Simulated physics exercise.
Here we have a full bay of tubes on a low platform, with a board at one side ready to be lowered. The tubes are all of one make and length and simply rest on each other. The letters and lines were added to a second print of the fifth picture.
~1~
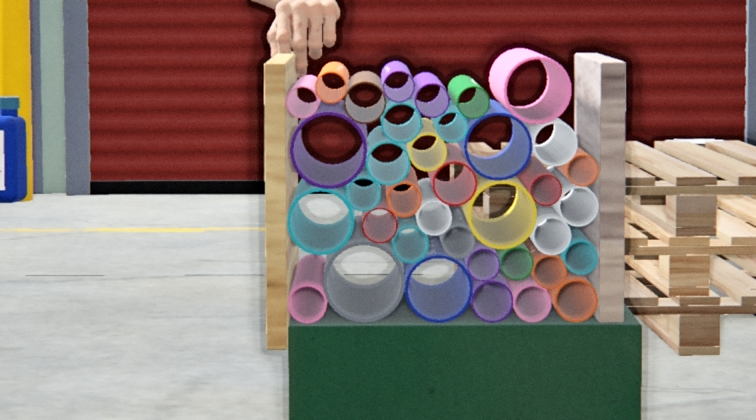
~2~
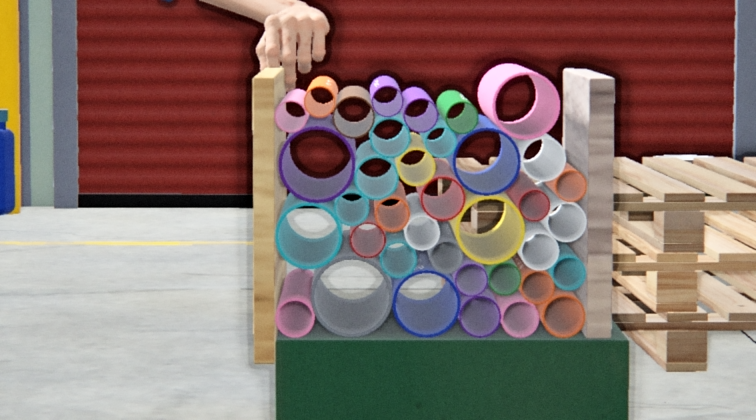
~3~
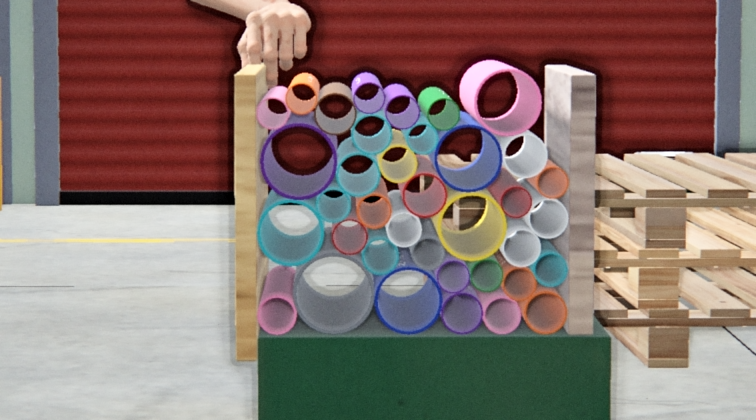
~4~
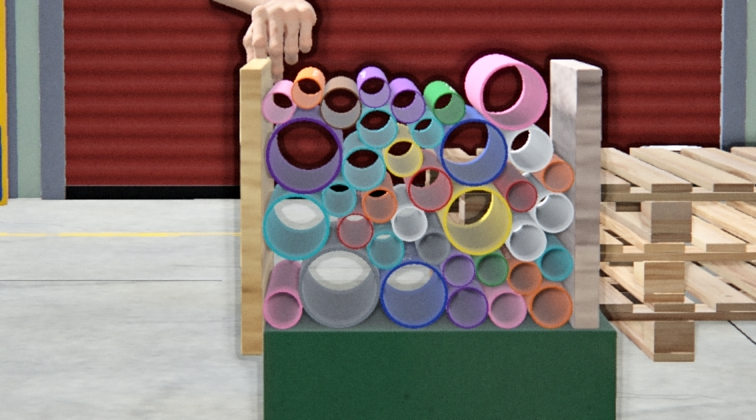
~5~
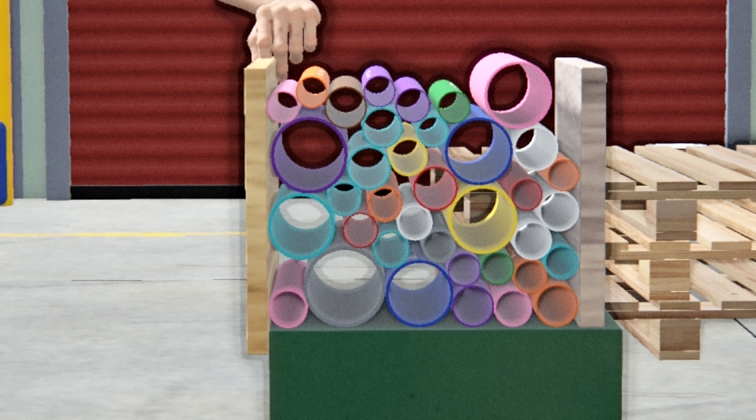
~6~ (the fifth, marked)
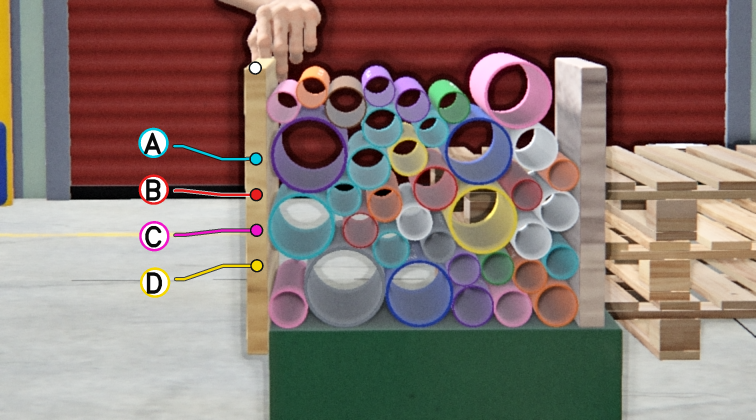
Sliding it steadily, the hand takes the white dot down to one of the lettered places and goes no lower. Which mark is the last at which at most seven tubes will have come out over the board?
Stop at D.
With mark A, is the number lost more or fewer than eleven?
At A, fewer than eleven.
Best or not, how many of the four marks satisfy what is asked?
Four of the four.
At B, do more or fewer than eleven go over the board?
It loses fewer than eleven.
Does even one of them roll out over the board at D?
At D: Yes.
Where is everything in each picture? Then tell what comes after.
The first picture shows a red tube (380, 225); a yellow tube (502, 215); a red tube (455, 183).
The second picture shows a red tube (443, 198); a red tube (535, 206).
The third picture shows a brown tube (335, 114); a pink tube (508, 102).
The fourth picture shows side board (259, 196); a pink tube (282, 309).
The fifth picture shows an orange tube (556, 306); a red tube (360, 230); a yellow tube (483, 220).
On the marked copy, A at (256, 159); B at (257, 195); C at (257, 231); D at (257, 265); the white dot at (256, 68).
Taking D. A third of the way, top of the board (267, 168).
Two thirds of the way, top of the board (268, 264).
When it is over, top of the board (268, 264), about four out over the board.
As for the rest, A two out over the board; B one out over the board; C two out over the board.
